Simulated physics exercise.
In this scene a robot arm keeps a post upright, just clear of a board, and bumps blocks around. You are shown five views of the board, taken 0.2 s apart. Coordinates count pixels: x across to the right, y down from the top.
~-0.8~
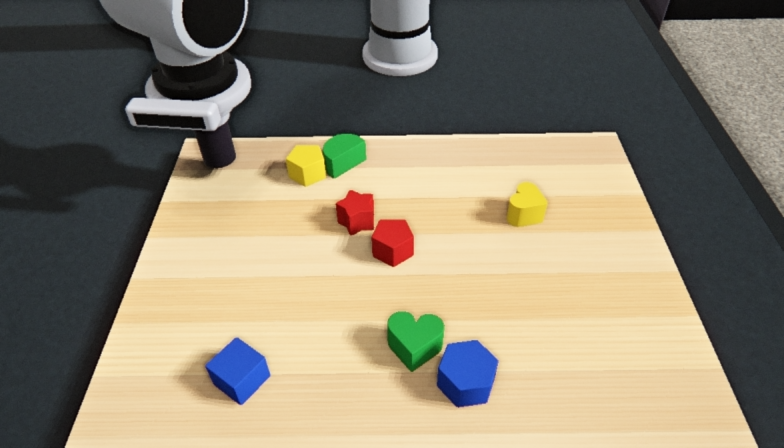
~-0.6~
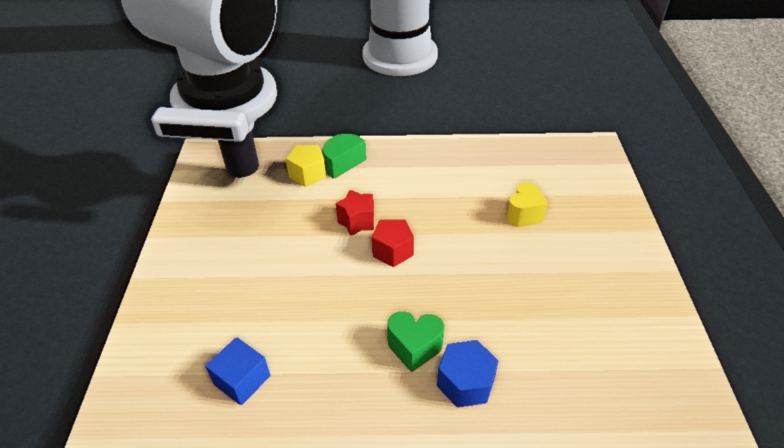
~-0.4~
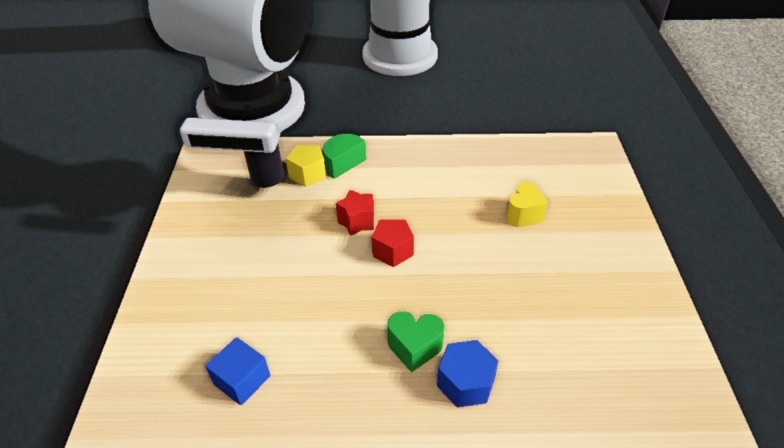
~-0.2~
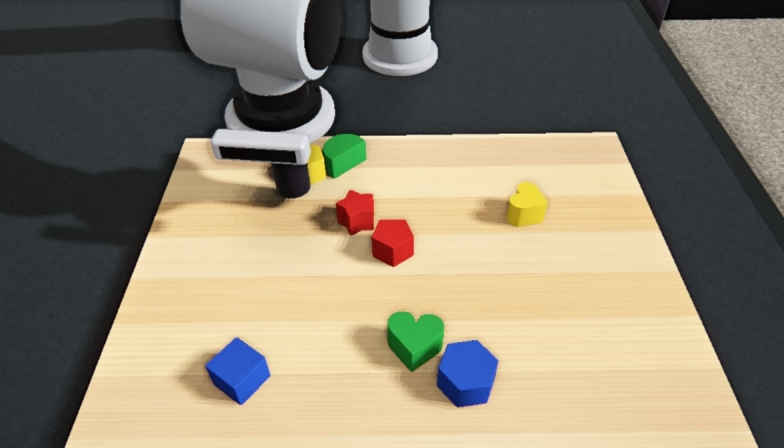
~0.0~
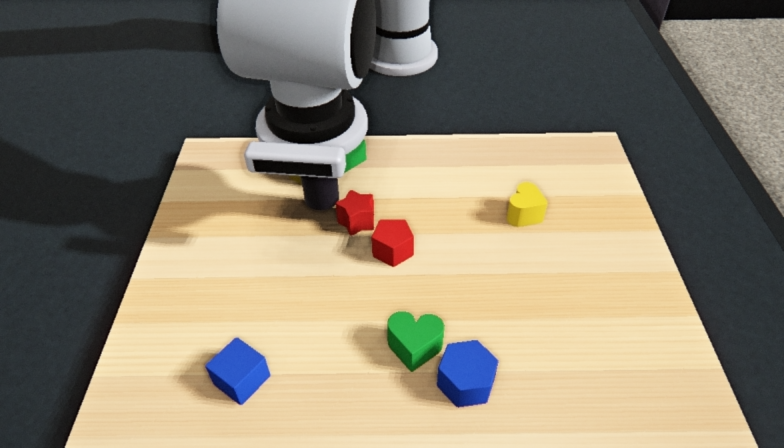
The clip opens with a robot arm holding a dark post at the upper left of a wooden board scattered with colored blocks. The arm slides right and slightly toward the viewer, passing in front of the yellow pentagonal block and hiding it, until the post is beside the red star, while the blocks stay still.
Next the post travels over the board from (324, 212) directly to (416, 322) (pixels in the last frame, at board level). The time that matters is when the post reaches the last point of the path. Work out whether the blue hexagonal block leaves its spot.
Once the path ends, it is where it was.
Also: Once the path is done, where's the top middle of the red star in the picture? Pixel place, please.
For the centre of its top, I'd go with (379, 213).
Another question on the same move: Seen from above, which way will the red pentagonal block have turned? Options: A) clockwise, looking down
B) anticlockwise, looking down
Letter A.
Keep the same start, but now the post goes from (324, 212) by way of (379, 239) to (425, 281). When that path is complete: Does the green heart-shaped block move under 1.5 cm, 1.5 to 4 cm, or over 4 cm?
Short of 1.5 cm.
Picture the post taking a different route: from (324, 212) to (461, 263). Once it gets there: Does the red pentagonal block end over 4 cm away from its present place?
Yes
On the path given first. One third of the way, post (350, 232); red star (378, 212), turned 70° anticlockwise; red pentagonal block (405, 233), turned 30° clockwise.
Two thirds of the way, post (381, 269); red star (379, 213), turned 80° anticlockwise; red pentagonal block (405, 233), turned 30° clockwise.
At the end, post (416, 309); red star (379, 213), turned 80° anticlockwise; red pentagonal block (405, 233), turned 30° clockwise; green heart-shaped block (416, 336); blue hexagonal block unmoved.
